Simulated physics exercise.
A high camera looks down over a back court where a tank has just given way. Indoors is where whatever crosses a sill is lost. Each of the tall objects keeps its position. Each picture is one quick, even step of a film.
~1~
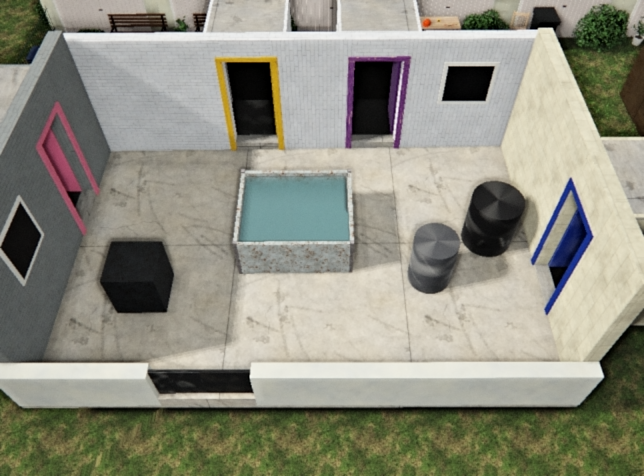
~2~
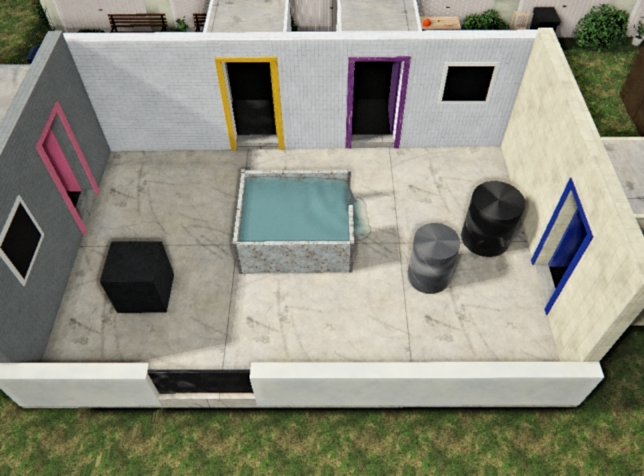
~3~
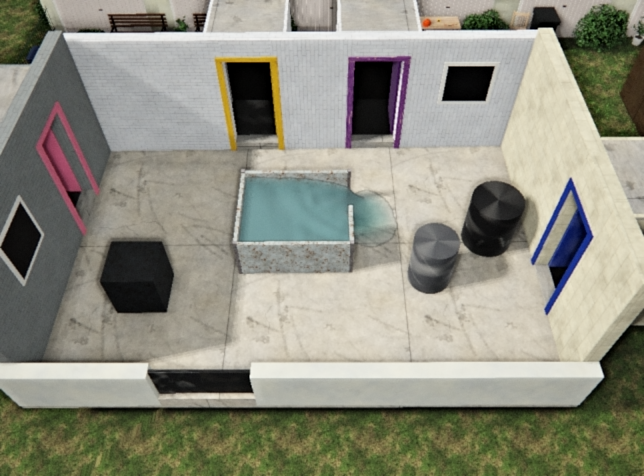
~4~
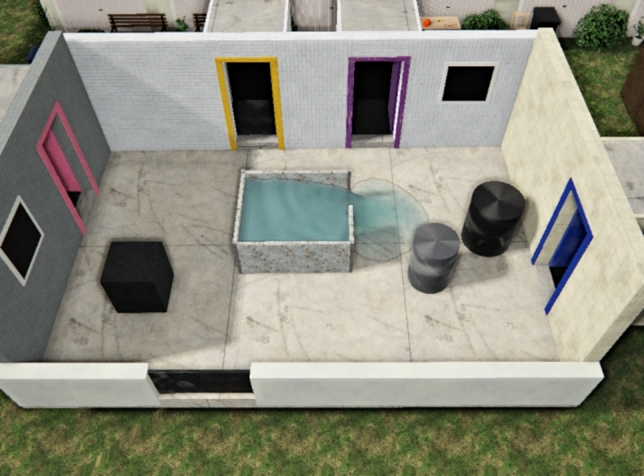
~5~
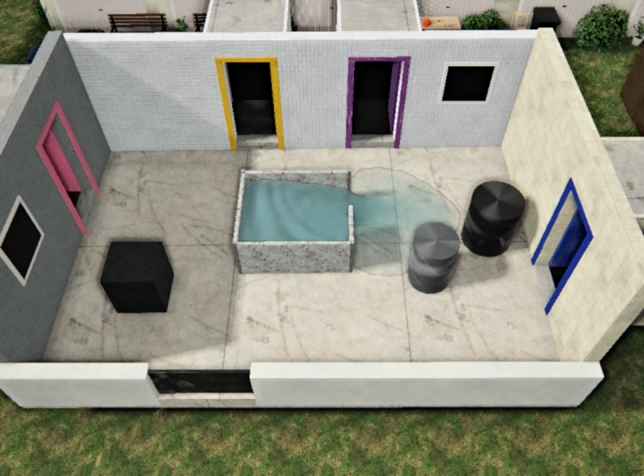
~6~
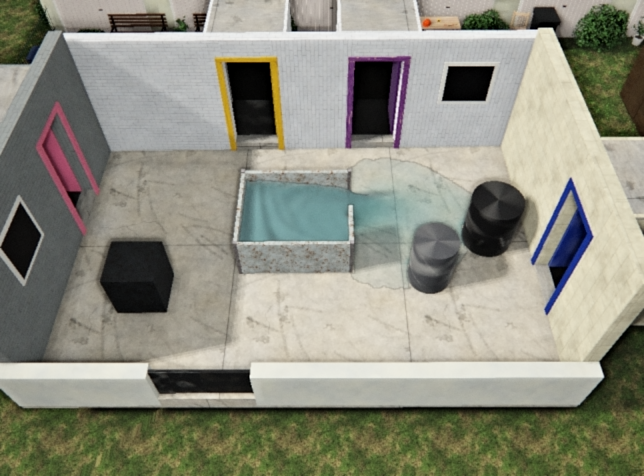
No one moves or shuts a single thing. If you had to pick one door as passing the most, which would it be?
I would pick the blue door.
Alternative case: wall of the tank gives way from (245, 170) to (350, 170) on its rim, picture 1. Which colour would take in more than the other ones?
I'd point to the one in yellow.
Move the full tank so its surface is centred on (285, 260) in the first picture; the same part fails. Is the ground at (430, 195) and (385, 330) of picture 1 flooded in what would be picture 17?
Well, the first point ends up swamped, and the second one ends up swamped.
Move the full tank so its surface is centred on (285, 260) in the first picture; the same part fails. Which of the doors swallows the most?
I'd say the one in blue.
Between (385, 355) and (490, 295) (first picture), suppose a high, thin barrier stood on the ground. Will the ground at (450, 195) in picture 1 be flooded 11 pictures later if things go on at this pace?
It would be submerged.
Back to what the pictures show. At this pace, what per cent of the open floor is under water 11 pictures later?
About 30 in a hundred.
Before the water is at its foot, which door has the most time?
That would be the pink one.
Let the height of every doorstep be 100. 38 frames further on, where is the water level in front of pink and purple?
I'd say around 0 and 70 in a hundred.
A moment on, water covers 25 % of the floor; pink door not reached, yellow door not reached, blue door wet at the sill, nothing in, purple door wet at the sill, nothing in.
Next, water covers 30 % of the floor; pink door not reached, yellow door not reached, blue door a trickle in, purple door wet at the sill, nothing in.
Then, water covers 35 % of the floor; pink door not reached, yellow door not reached, blue door some in, purple door wet at the sill, nothing in.
Later, water covers 65 % of the floor; pink door not reached, yellow door wet at the sill, nothing in, blue door some in, purple door wet at the sill, nothing in.
In the end, water covers 95 % of the floor; pink door wet at the sill, nothing in, yellow door wet at the sill, nothing in, blue door some in, purple door wet at the sill, nothing in; the blue door has let in the most.
